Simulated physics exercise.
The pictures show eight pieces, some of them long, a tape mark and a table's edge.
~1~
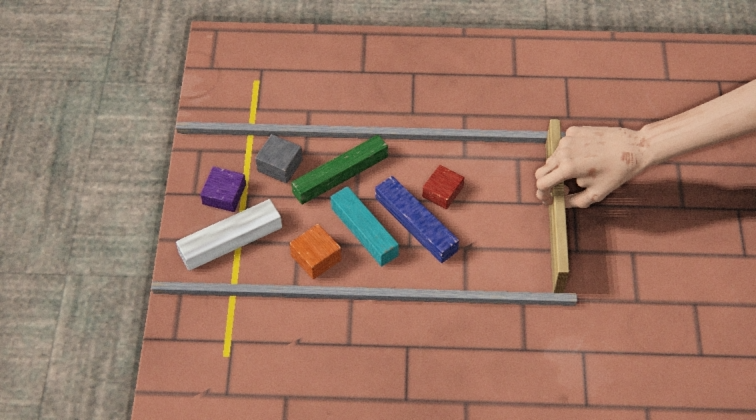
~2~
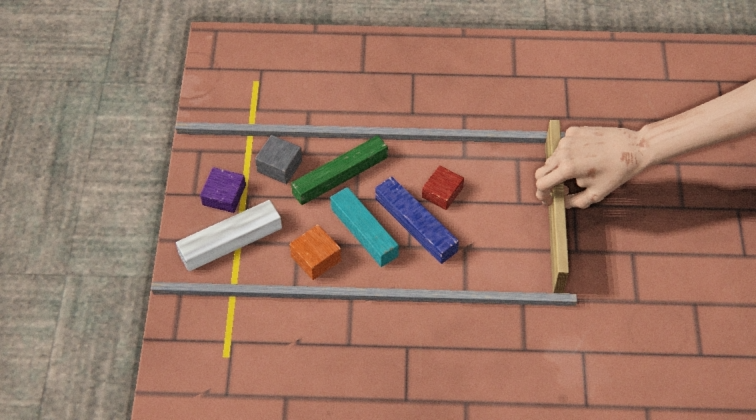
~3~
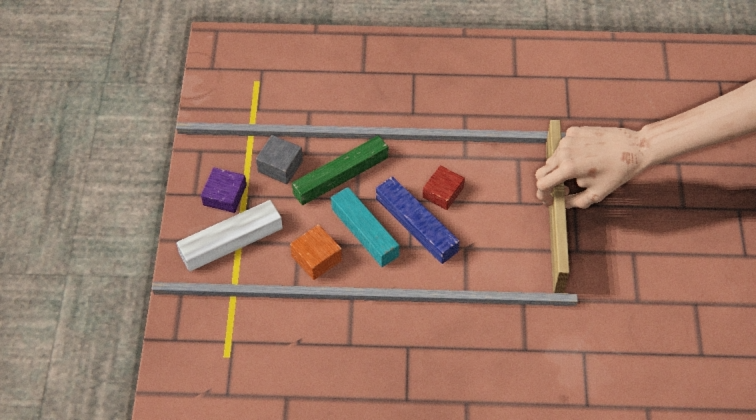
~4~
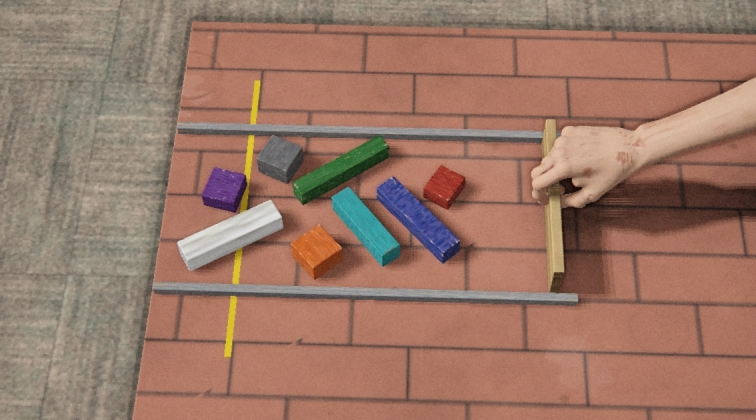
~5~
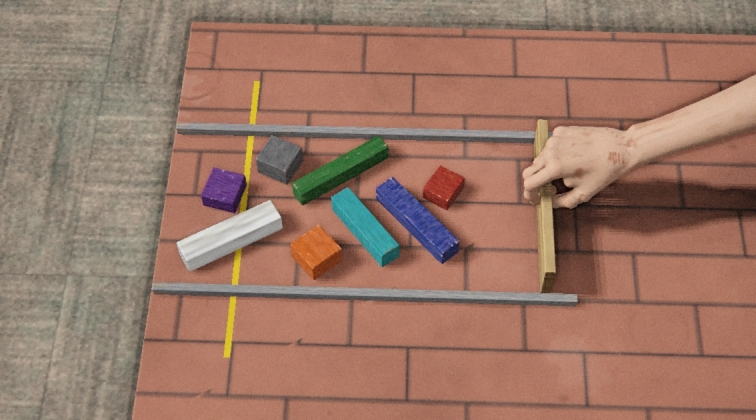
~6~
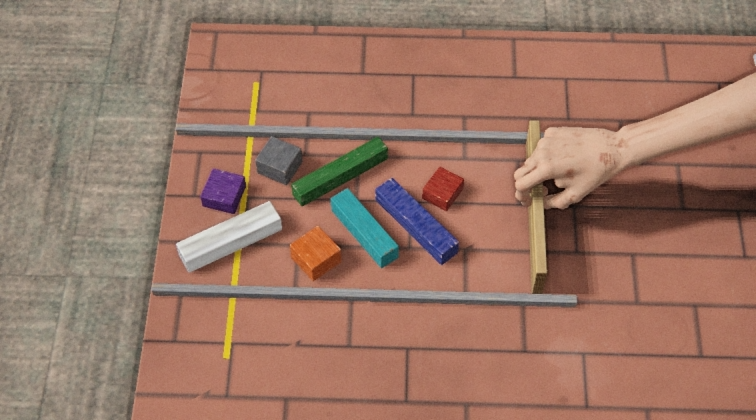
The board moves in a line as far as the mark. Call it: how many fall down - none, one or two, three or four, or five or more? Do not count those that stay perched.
Call: One or two fall down.
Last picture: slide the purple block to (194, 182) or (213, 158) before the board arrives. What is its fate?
In that order: Slips off, then slips off.
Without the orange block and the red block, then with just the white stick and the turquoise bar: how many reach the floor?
The first try gives 0, the second gives 1.
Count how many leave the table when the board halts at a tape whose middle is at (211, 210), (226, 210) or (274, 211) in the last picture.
In order, 4, 3 and 0.
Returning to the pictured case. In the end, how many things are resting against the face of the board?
Number in contact with it: 3.
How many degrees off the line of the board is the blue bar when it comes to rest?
Roughly 25° out of line.
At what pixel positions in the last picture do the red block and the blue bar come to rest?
Roughly at (230, 186) and at (209, 216), in that order.
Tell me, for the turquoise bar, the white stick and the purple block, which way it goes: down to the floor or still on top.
In the end the turquoise bar is still there, the white stick ends up off and the purple block ends up off.
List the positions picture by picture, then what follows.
The first picture shows purple block (224, 190); white stick (230, 235); grey block (279, 159); board (557, 205); tape (242, 209).
The second picture shows white stick (230, 235); board (556, 205).
The third picture shows grey block (280, 159); turquoise bar (365, 227).
The fourth picture shows purple block (225, 190); green bar (342, 170).
The fifth picture shows white stick (230, 235); orange block (316, 252).
The sixth picture shows purple block (224, 191); white stick (230, 236); grey block (279, 161); board (536, 206); tape (242, 210).
Soon after, none off yet; purple block at rest near (224, 191); white stick at rest near (230, 236); grey block at rest near (279, 161).
After that, none off yet; purple block moving near (216, 192); white stick displaced a little near (214, 239); grey block displaced a little near (264, 150).
In the end, the number that fall off is one or two; gone, white stick and purple block.
